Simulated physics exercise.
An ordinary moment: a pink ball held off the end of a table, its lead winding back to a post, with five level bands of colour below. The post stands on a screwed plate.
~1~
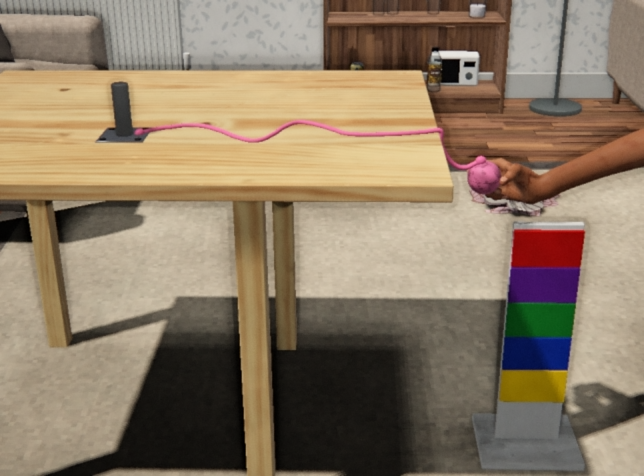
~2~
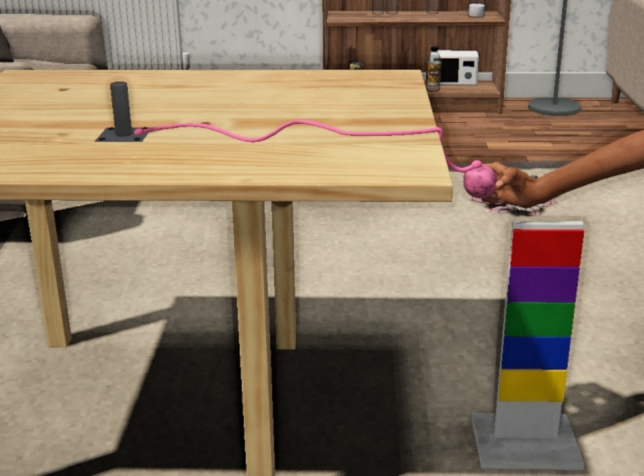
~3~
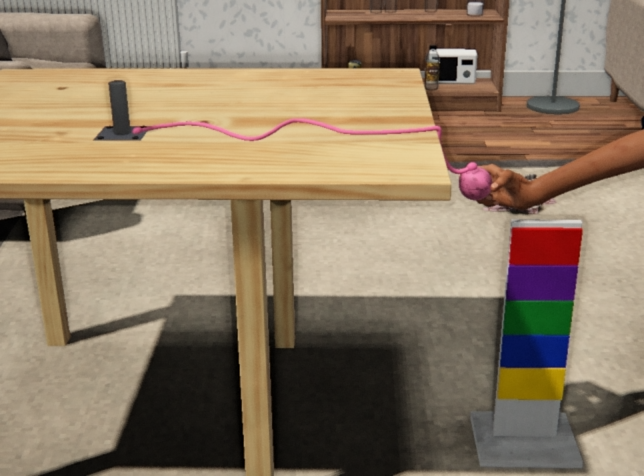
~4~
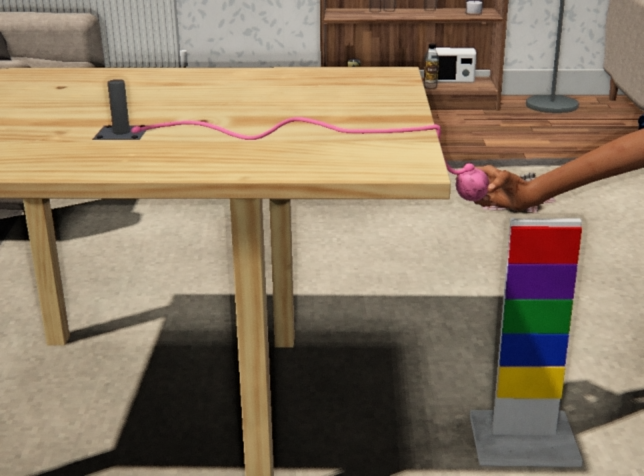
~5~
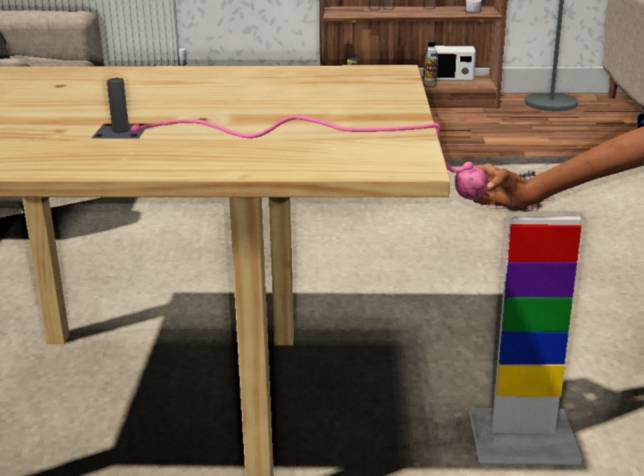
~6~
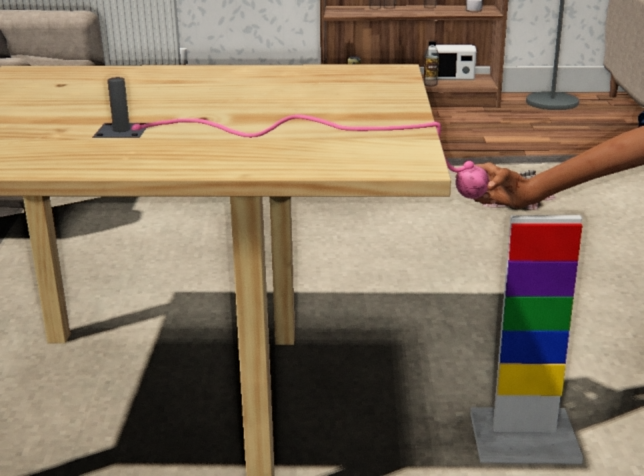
The clip opens on a hand holding a pink ball just off the right end of a wooden table, its pink lead winding back to a dark post, above a stand with five coloured bands. The hand eases the ball slightly left toward the table edge, then stays nearly still.
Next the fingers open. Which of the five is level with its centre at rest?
At purple.
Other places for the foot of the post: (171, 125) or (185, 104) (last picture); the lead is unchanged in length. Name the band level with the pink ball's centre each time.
In that order: Green; green.
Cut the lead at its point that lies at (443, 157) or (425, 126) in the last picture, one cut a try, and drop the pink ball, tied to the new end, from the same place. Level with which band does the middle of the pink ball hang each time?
It would be red; higher than all five.
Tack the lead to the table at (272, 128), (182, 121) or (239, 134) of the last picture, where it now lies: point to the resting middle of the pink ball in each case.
The places are (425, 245), (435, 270) and (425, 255).
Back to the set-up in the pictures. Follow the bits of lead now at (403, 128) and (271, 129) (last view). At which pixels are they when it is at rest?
They go to (436, 171) and to (311, 127).
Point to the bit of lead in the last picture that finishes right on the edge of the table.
Near (357, 129).
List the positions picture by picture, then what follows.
In the first picture, pink ball (484, 178); red (548, 250); purple (544, 286); green (540, 321); blue (537, 355); yellow (533, 387).
In the second picture, pink ball (480, 181); lead through (177, 126) (235, 137) (284, 127) (341, 132) (424, 132).
In the third picture, pink ball (475, 184).
In the fourth picture, pink ball (472, 184); lead through (175, 124) (232, 135) (282, 124) (339, 130) (422, 129).
In the fifth picture, pink ball (471, 183).
In the sixth picture, pink ball (472, 182); lead through (175, 122) (233, 132) (282, 122) (339, 127) (422, 126).
Soon after, ball near (399, 275); level with purple.
After that, ball near (436, 277); level with purple.
In the end, ball near (437, 279); level with purple. Its centre hangs level with the purple band.
